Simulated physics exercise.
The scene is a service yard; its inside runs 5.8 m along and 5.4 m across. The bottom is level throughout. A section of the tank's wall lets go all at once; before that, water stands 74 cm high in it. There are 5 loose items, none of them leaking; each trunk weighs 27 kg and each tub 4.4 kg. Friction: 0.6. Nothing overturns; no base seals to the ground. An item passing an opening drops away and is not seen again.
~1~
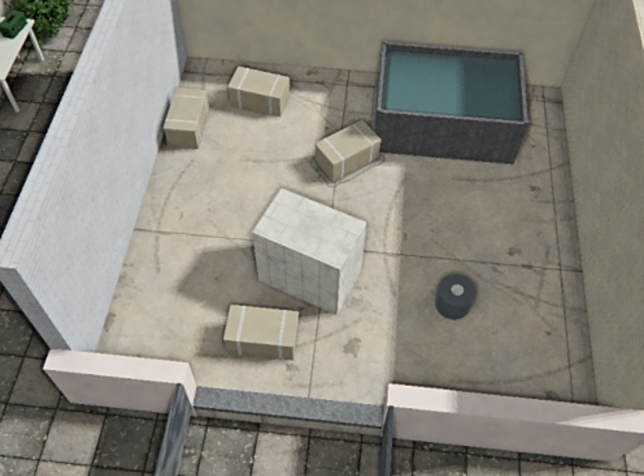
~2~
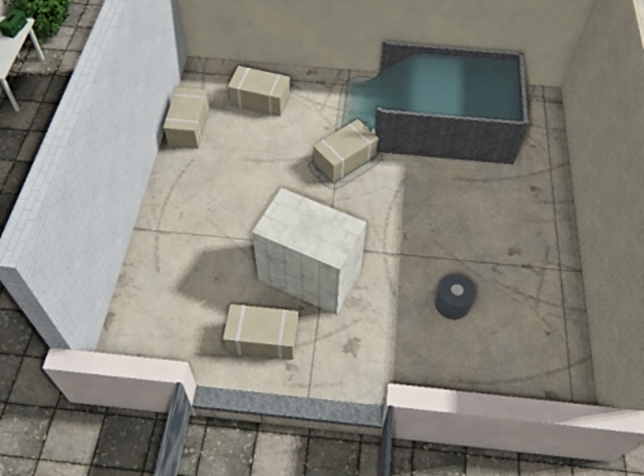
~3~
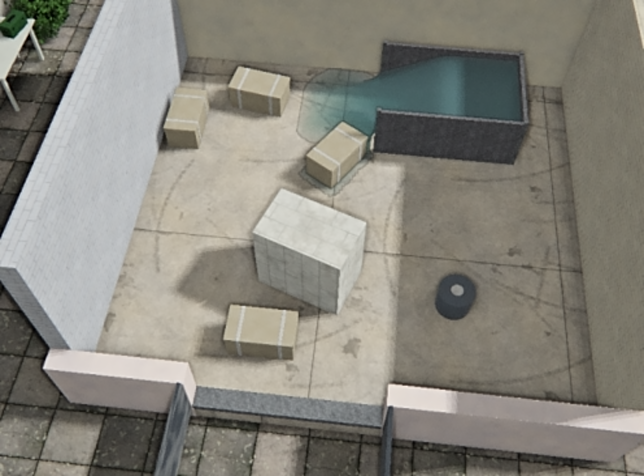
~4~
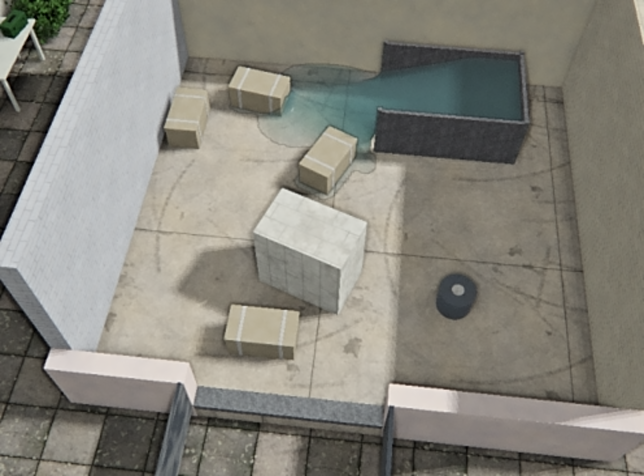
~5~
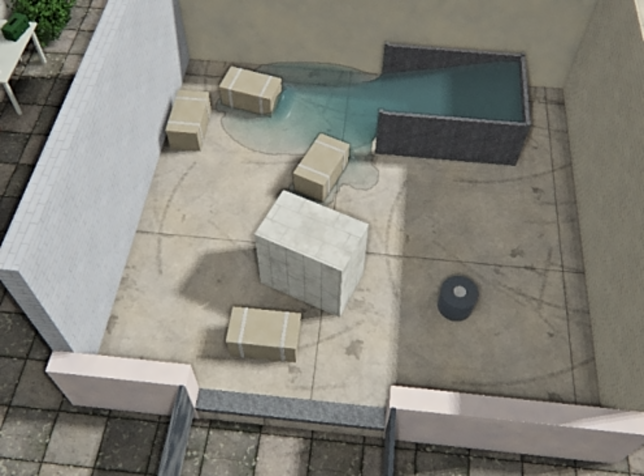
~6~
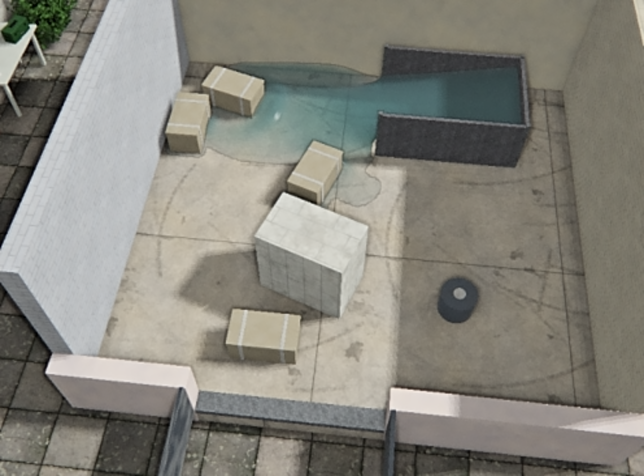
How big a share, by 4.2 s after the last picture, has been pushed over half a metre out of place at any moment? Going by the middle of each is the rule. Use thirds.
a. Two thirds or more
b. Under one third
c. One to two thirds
Option a: Two thirds or more.
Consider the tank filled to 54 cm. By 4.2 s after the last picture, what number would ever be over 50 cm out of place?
In that case 2 of them.
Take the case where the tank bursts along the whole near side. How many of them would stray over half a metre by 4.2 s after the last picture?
The count would be 1.
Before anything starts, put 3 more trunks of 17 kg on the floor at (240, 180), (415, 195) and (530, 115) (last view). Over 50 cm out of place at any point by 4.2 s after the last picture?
One after another they come out above it, inside the limit, inside the limit.
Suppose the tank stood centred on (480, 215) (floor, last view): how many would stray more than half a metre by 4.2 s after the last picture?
Result: 3.
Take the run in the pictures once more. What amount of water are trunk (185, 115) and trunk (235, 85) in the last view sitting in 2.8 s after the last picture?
10 and 15 cm.
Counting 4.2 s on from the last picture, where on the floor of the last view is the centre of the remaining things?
I'd say about (334, 320) in the last view.
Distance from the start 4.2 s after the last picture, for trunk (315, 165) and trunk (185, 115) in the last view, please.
First: 100 cm. Second: 400 cm.
Then, 0.4 s after the last picture 2 of 5 are over 50 cm from their spots; 0 afloat.
Then, 1.5 s after the last picture 2 of 5 are over 50 cm from their spots; 2 afloat.
Then, 2.8 s after the last picture 3 of 5 are over 50 cm from their spots; 2 afloat.
Then, 4.2 s after the last picture 4 of 5 are over 50 cm from their spots, and 4 have been at some point; 1 afloat.
